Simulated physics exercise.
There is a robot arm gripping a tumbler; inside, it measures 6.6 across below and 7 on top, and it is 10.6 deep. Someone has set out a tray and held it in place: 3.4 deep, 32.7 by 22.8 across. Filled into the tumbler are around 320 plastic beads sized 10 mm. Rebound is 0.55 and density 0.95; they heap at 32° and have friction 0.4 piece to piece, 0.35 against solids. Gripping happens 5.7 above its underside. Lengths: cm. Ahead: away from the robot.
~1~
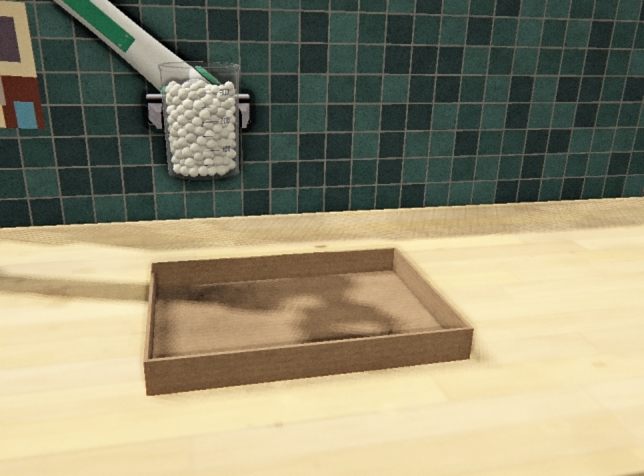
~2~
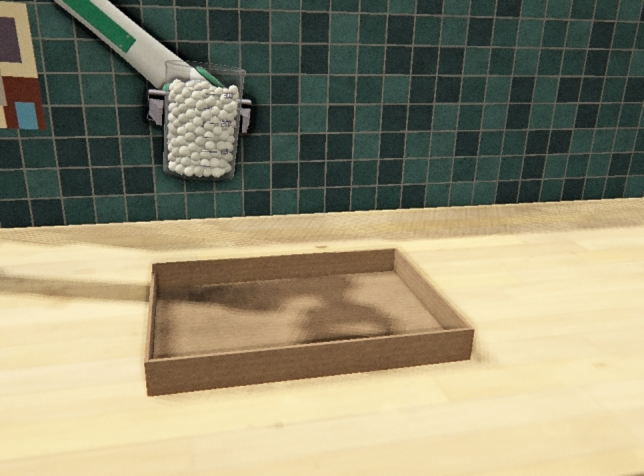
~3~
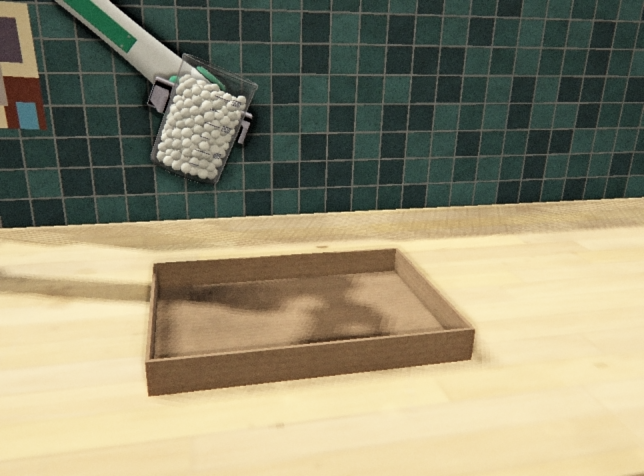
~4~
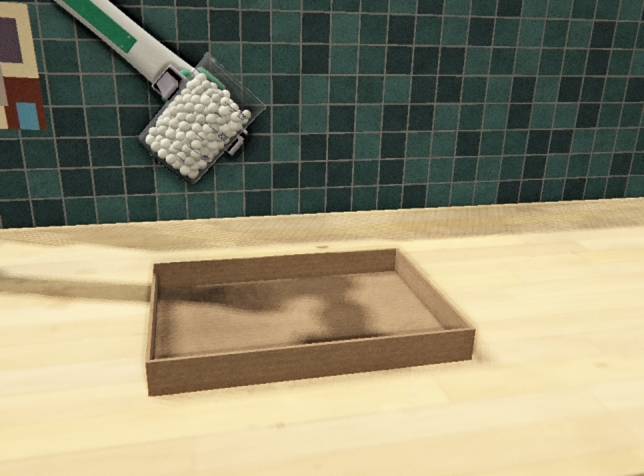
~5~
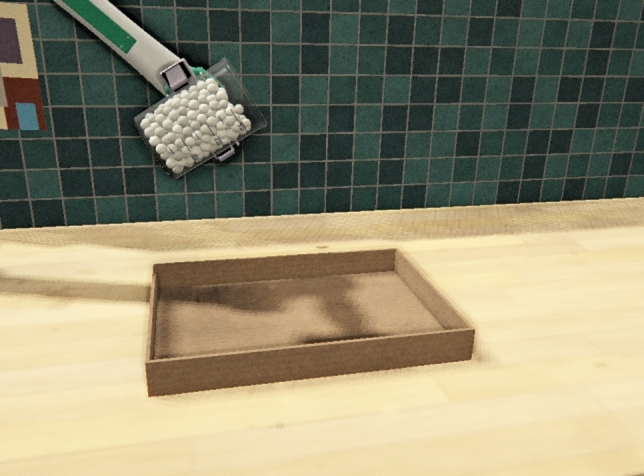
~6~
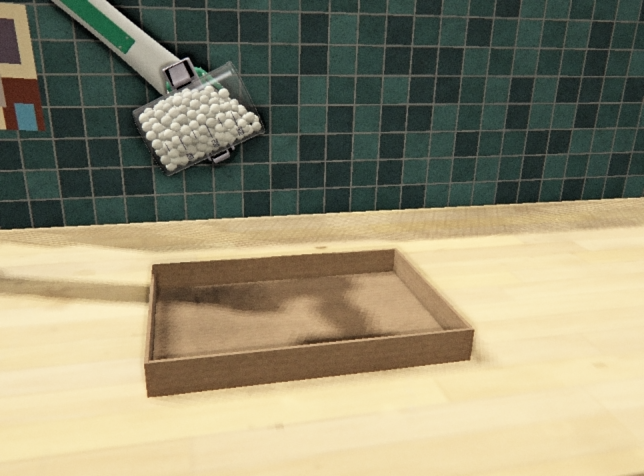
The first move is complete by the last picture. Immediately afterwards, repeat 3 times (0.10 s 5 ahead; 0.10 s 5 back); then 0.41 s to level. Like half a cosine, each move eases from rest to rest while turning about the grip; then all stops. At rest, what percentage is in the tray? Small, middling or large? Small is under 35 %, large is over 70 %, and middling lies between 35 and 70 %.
Middling, between 35 and 70 %.
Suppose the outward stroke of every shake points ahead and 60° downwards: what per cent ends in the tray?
I'd say close to 15 per cent.
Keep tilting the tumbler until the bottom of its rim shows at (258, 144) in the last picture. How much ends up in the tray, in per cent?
Roughly 80 per cent.
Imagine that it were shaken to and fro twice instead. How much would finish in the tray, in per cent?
It would come to around 40 %.
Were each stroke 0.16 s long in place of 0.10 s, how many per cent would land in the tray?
It would come to roughly 30 %.
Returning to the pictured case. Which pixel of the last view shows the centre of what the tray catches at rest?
Middle point: About (357, 309).
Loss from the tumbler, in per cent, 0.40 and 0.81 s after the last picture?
First it's 35 percent, and after that 50 percent.
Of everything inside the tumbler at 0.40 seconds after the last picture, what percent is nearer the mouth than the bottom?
Near 60 in a hundred.
Then, 0.40 s on, tilted 65° forward, highest piece 27 above the table; 203 in the tumbler, 84 in the tray, 29 in flight or on a rim.
Then, 0.81 s on, tilted 32° forward, highest piece 26 above the table; 155 in the tumbler, 140 in the tray, 14 on the table or floor, 7 in flight or on a rim.
Then, 1.21 s on, level, highest piece 26 above the table; 155 in the tumbler, 145 in the tray, 16 on the table or floor.
Then, 2.26 s on, level, highest piece 26 above the table; 155 in the tumbler, 145 in the tray, 16 on the table or floor.
In the end, 155 in the tumbler, 145 in the tray, 16 on the table or floor. That is 46 % in the tray.
